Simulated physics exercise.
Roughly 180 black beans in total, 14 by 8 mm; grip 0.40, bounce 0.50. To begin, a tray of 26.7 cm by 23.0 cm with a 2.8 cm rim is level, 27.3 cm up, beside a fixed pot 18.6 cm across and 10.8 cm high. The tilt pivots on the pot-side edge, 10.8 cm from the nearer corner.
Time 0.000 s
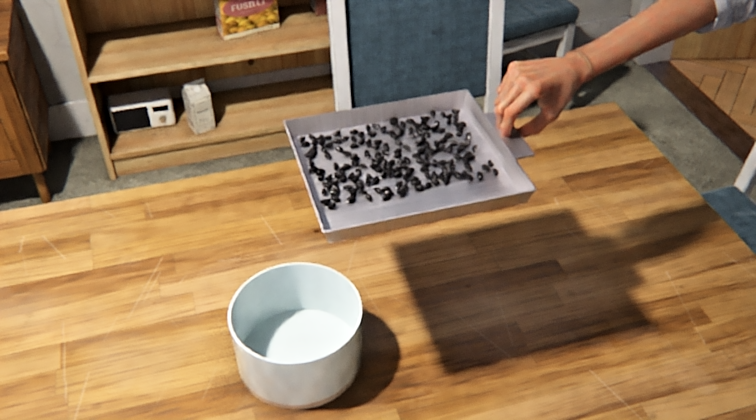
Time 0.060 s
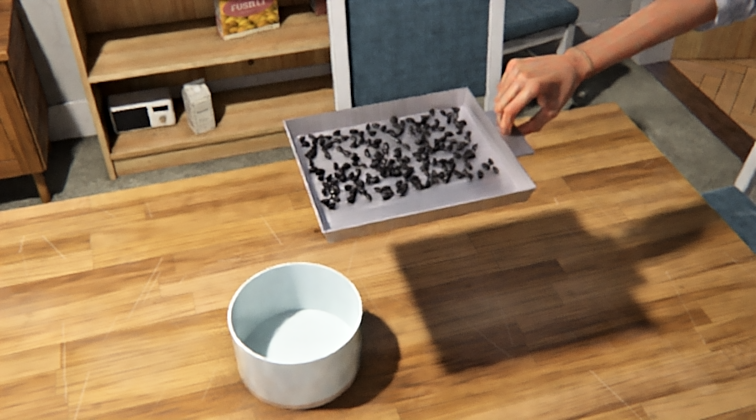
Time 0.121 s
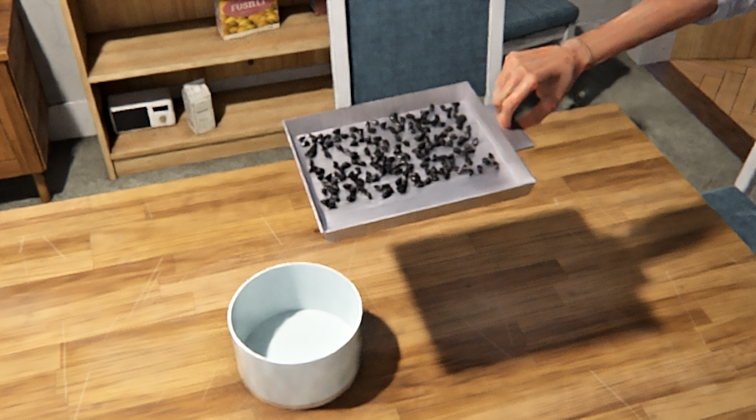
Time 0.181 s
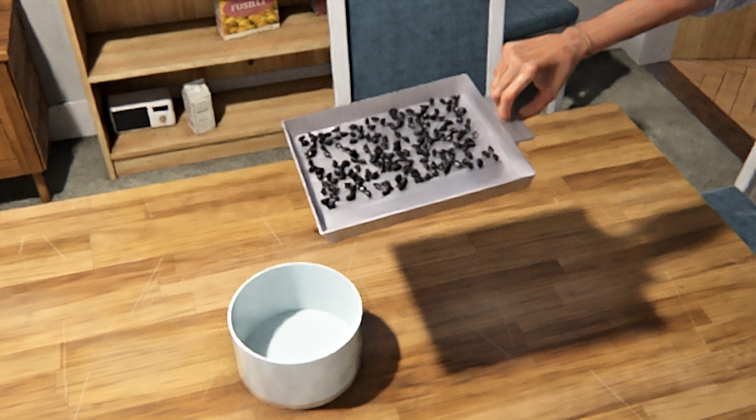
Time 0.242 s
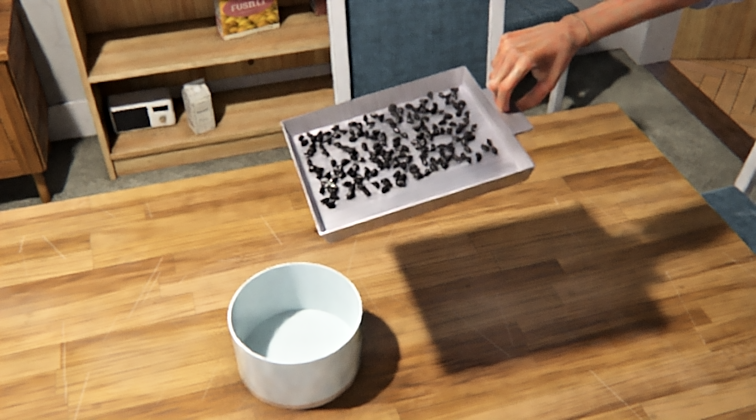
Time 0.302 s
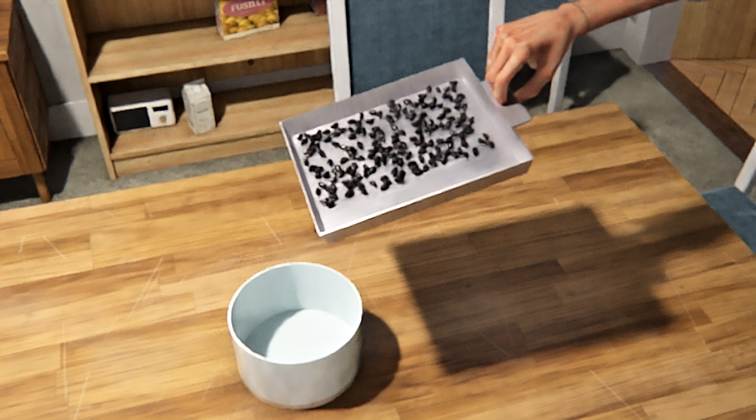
A hand reaches in from the upper right over a wooden table, seen from above at an angle in a room with a wooden shelf and blue chairs. It holds a shallow pale grey tray scattered with black beans above the table, behind a round white pot at the lower centre. The tray's right side tilts slightly upward while the beans barely shift and the camera stays still.
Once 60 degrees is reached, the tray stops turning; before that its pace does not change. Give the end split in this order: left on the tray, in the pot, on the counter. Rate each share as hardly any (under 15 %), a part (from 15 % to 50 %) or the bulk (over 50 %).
Tray: The bulk; pot: Hardly any; counter: Hardly any.
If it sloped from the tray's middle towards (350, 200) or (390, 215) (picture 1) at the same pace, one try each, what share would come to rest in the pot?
The share comes to about 5 in a hundred, then about 5 in a hundred.
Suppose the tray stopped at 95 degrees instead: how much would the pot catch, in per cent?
That would be around 60 percent.
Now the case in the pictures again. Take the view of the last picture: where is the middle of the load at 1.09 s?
Look near (314, 165) in the last picture.
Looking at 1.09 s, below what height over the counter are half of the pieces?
Height: Around 30 cm.
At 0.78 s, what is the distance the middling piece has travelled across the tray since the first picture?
About 6 cm.
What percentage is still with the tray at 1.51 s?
Value: About 100%.
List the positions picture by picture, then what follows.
Tray tilt 0 degrees, front corners at (328, 227) and (528, 187); middle of the pieces at (398, 155); pot at (295, 310), in the first frame.
Tray tilt 1 degrees, front corners at (328, 227) and (528, 185); middle of the pieces at (397, 154), in the second frame.
Tray tilt 3 degrees, front corners at (327, 227) and (528, 179); middle of the pieces at (397, 151), in the third frame.
Tray tilt 6 degrees, front corners at (326, 227) and (528, 171), lowest corner left front; middle of the pieces at (397, 148), in the fourth frame.
Tray tilt 9 degrees, front corners at (325, 228) and (527, 164), lowest corner left front; middle of the pieces at (396, 144), in the fifth frame.
Tray tilt 12 degrees, front corners at (324, 229) and (525, 156), lowest corner left front; middle of the pieces at (395, 140); pot at (295, 310). Its pace works out near 50 degrees a second, in the sixth frame.
After 0.78 s, tilt 35 degrees; the tray holds 100 %, the pot 0 %.
After 1.09 s, tilt 50 degrees; the tray holds 100 %, the pot 0 %.
After 1.51 s, tilt 60 degrees; the tray holds 100 %, the pot 0 %.
By 2.7 s all is still; tray 95 %, pot 0 %, counter 5 %.
